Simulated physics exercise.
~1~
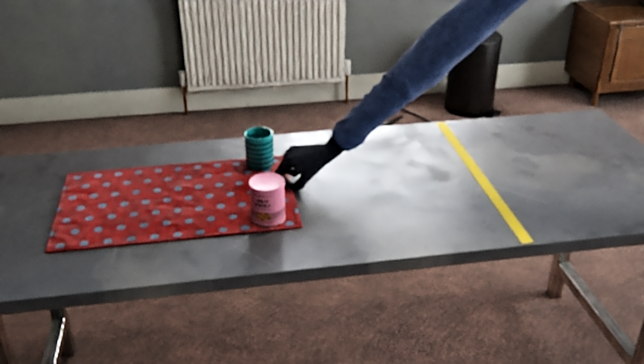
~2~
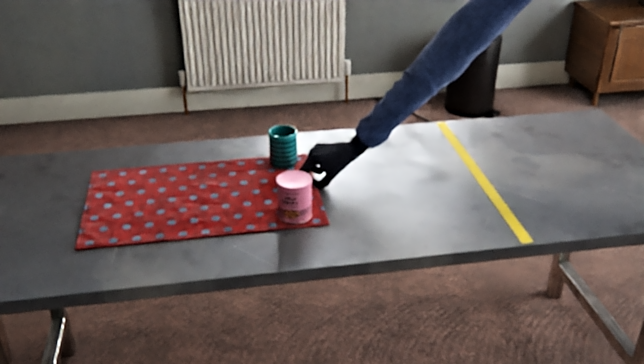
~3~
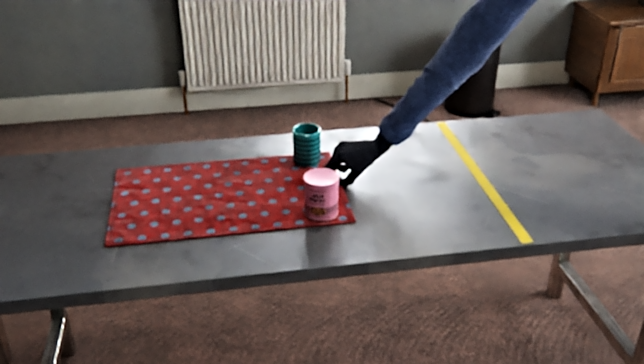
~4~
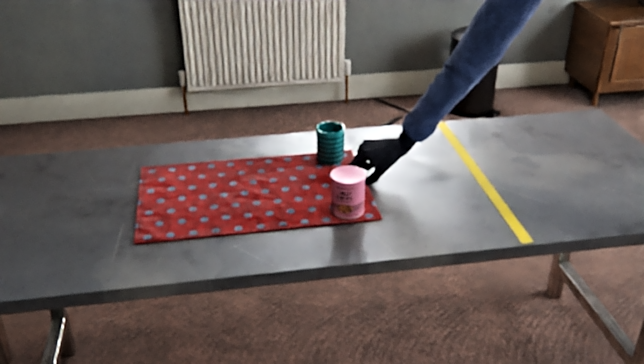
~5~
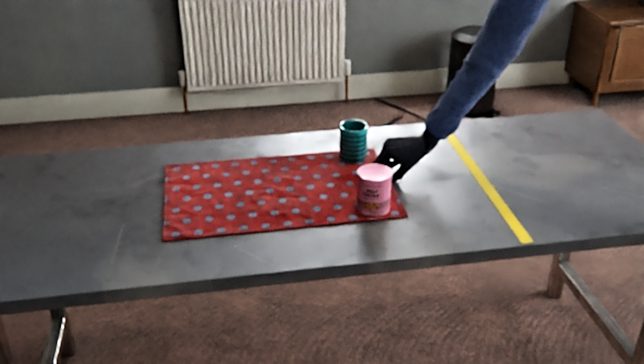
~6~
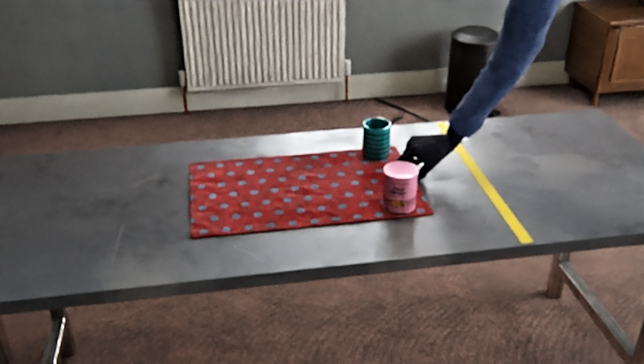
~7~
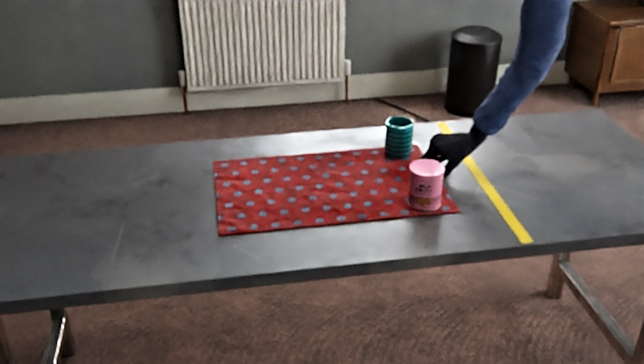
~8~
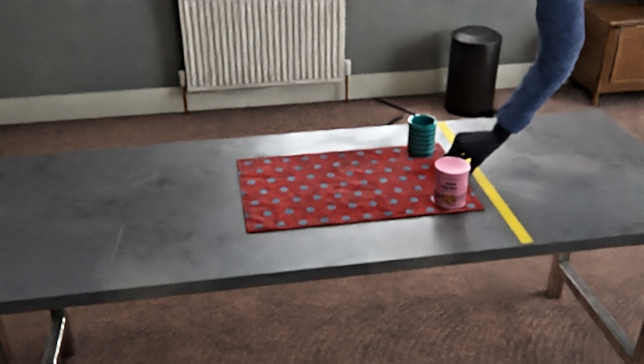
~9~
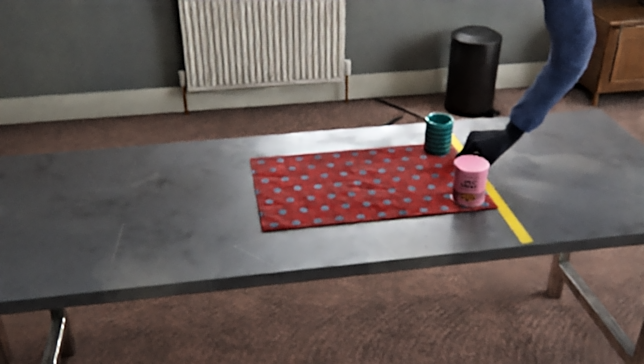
A red pillow case with pale spots slides right across a grey table, towed by a dark-gloved hand, carrying a turquoise mug and a pink tin upright near its leading edge, until its hem reaches the yellow tape with both still on the cloth.
